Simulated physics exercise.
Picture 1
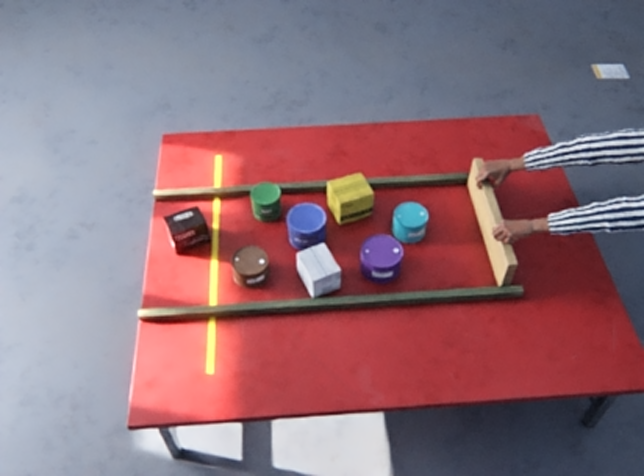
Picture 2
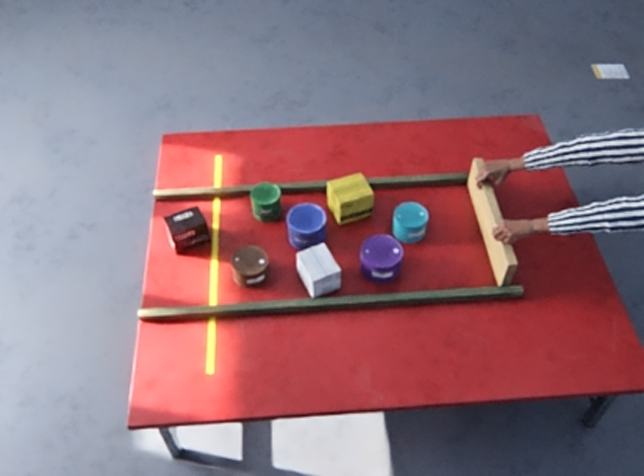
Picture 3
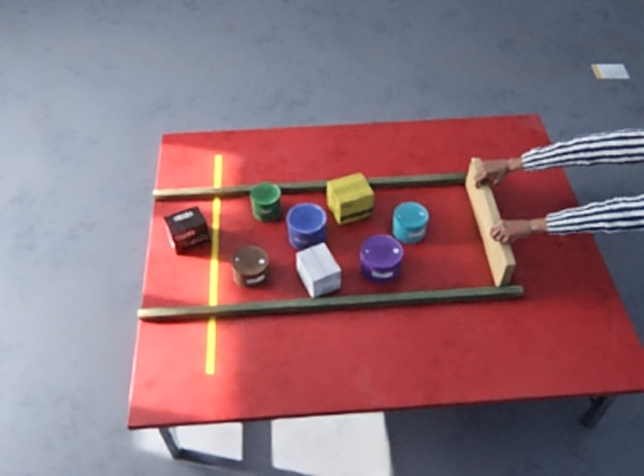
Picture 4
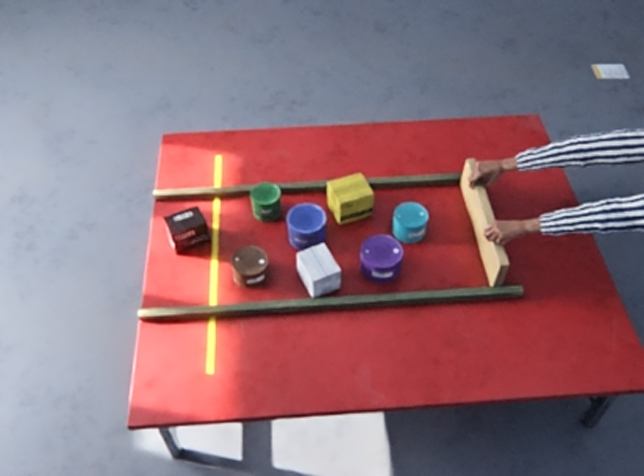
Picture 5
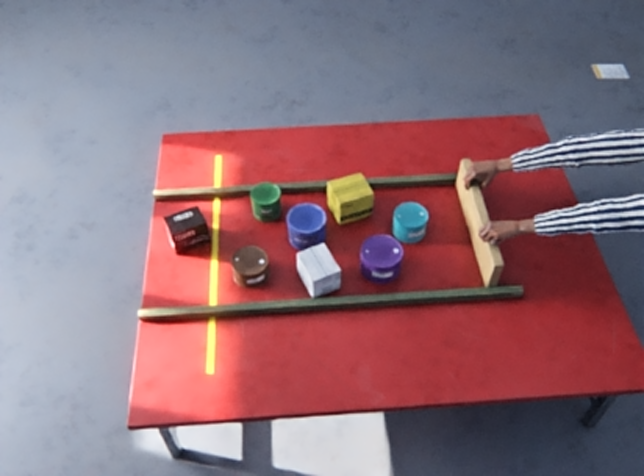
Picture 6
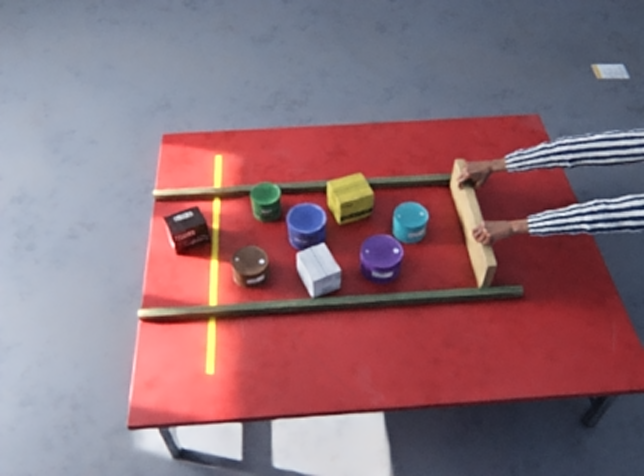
Wooden plank sliding slightly left between two rails, pushed by hands in striped sleeves, while boxes and pails sit still on a red table.
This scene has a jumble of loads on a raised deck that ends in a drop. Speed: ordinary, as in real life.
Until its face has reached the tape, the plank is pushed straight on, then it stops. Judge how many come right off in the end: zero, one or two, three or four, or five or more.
Watching this, the number dropping off is one to two.
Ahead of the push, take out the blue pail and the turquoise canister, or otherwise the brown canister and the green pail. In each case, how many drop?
First try: 0 fallen; other try: 1.
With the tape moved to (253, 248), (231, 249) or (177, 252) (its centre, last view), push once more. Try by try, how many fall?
Going through each try, you'd get 0, 1 and 5.
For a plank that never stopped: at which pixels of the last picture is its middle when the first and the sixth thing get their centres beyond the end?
First about (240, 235), next about (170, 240).
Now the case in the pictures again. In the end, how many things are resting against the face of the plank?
3.
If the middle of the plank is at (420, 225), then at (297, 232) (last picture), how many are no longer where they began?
At the first place 1, at the second 7.
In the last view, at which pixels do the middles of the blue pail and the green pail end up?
One ends up near (161, 232) and the other near (164, 207).
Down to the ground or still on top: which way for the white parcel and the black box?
At the finish the white parcel is still up there, and the black box is gone.
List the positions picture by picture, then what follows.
In the first frame, black box (187, 230); brown canister (251, 267); green pail (266, 203); plank (490, 221); tape (215, 250).
In the second frame, brown canister (251, 267); white parcel (319, 271).
In the third frame, green pail (266, 203); plank (489, 221).
In the fourth frame, black box (187, 230); blue pail (307, 228).
In the fifth frame, brown canister (251, 267); purple canister (381, 259).
In the sixth frame, black box (187, 230); brown canister (251, 267); green pail (266, 203); plank (471, 222); tape (215, 250).
A little later, none off yet; black box at rest near (187, 230); brown canister at rest near (251, 267); green pail at rest near (266, 203).
When it is over, the number that fall off is one or two; down, black box.
